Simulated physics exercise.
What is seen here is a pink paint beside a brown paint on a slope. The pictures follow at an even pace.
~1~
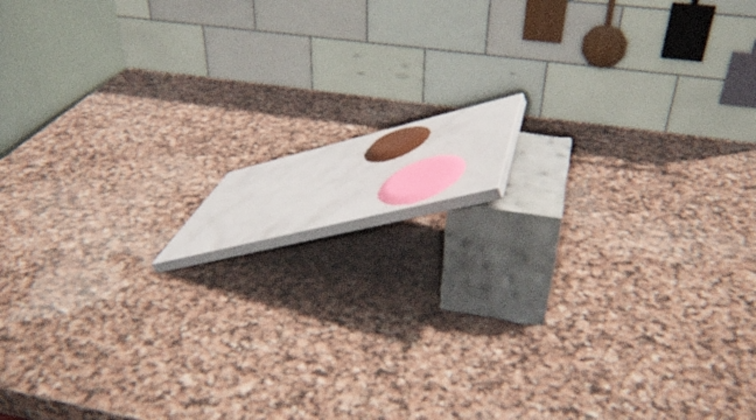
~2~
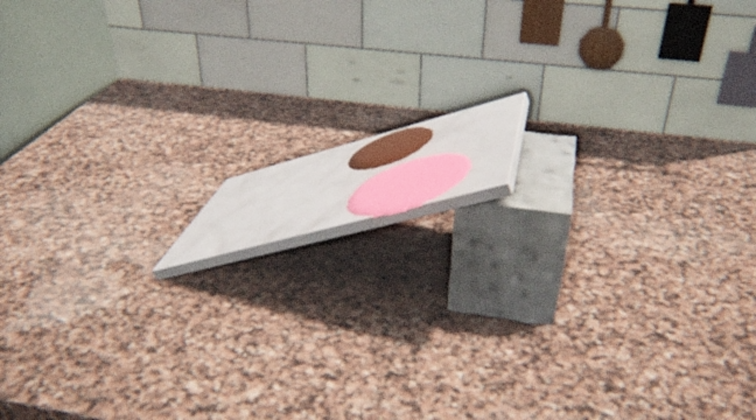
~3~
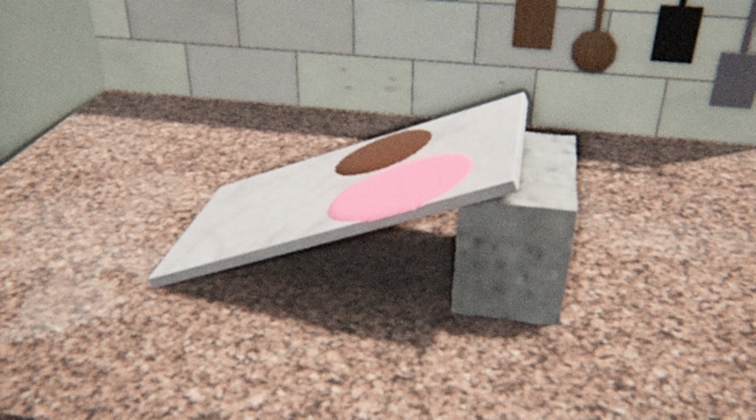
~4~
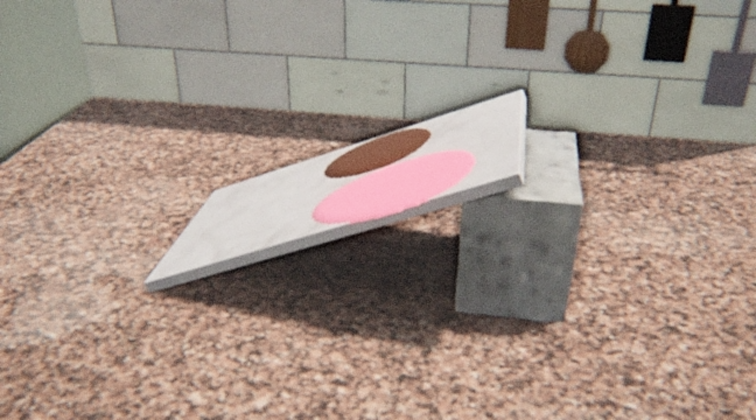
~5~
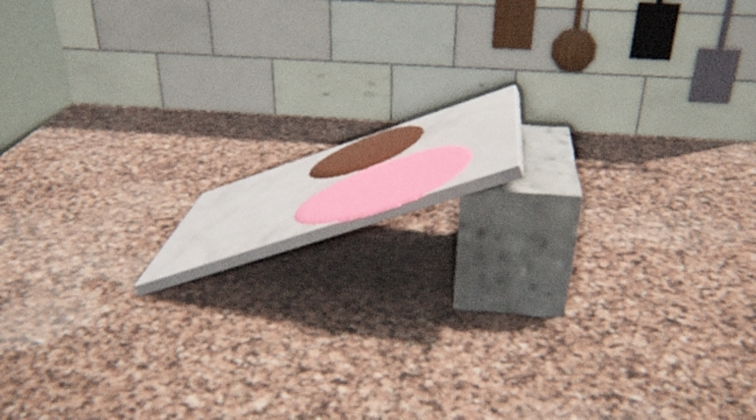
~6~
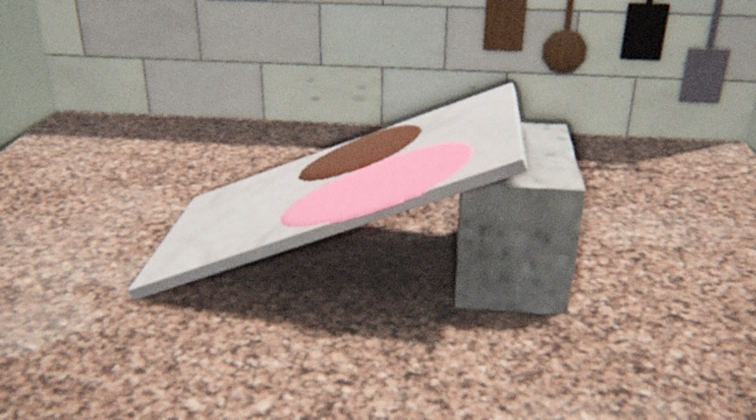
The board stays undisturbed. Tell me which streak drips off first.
The front streak drips off first.
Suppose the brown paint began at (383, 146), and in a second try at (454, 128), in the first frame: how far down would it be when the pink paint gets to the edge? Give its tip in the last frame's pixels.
On the first try its tip is near (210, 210), and on the second try near (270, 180).
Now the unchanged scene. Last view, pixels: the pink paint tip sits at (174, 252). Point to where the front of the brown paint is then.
Roughly at (237, 195).
Soon after, the pink paint is three quarters of the way down; the brown paint is three quarters of the way down.
Later, the pink paint is close to the edge; the brown paint is three quarters of the way down.
In the end, the pink paint is at the low edge; the brown paint is three quarters of the way down.
